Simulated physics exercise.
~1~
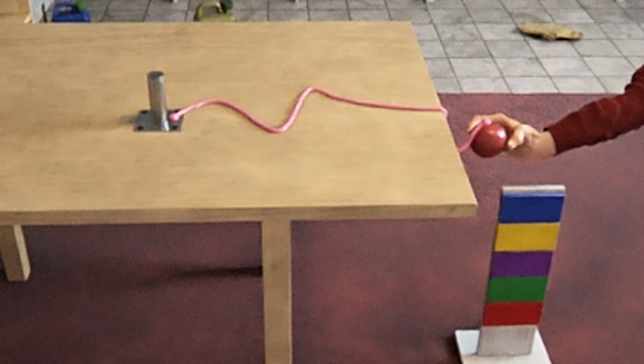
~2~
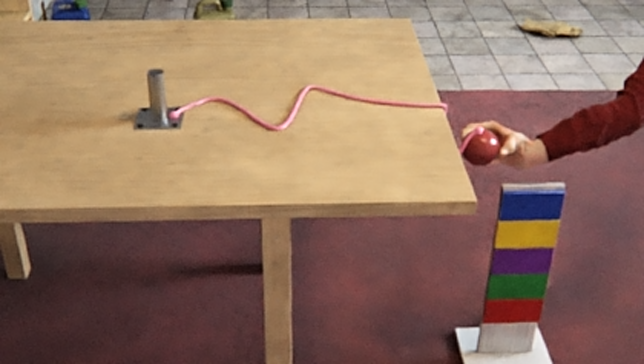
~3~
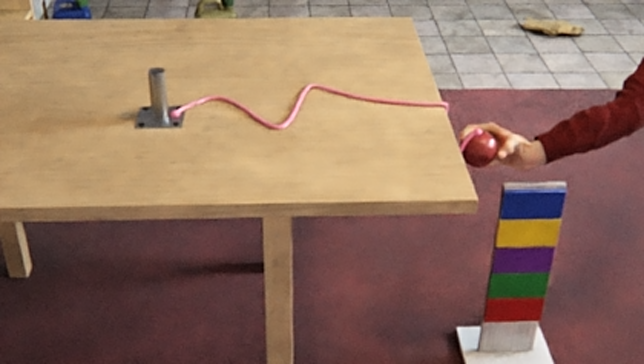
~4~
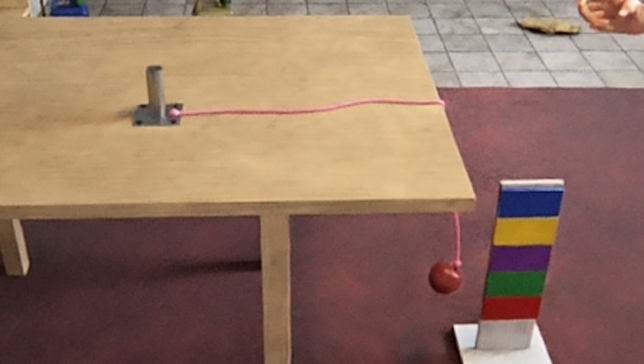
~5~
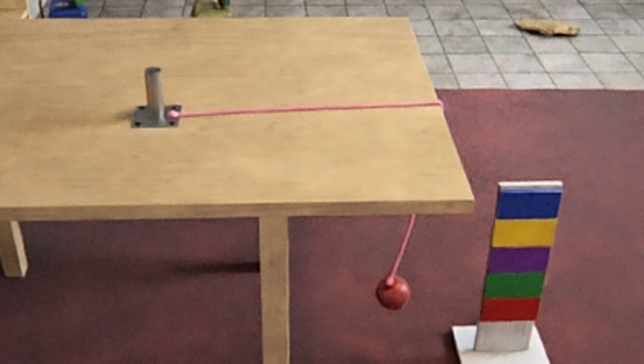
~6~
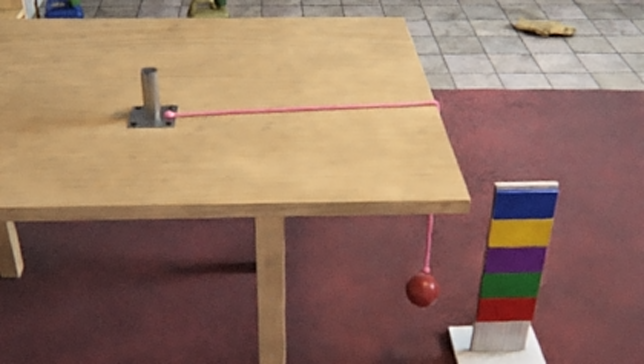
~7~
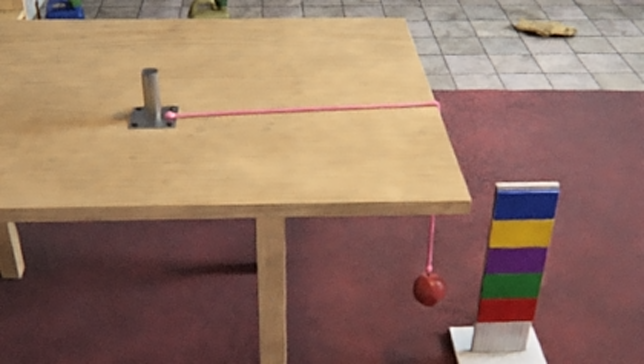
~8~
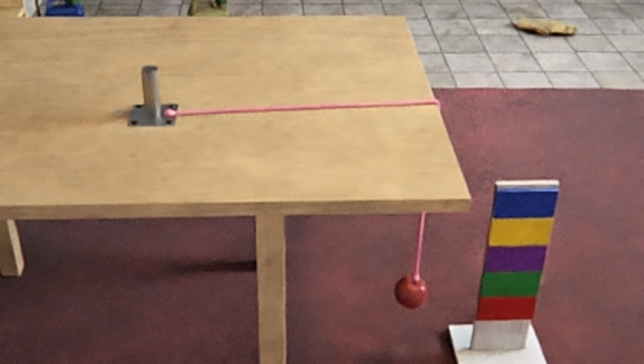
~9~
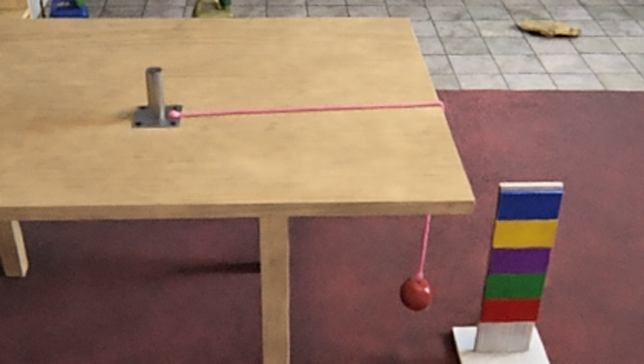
A hand releases a tied red apple, which swings and hangs level with green.
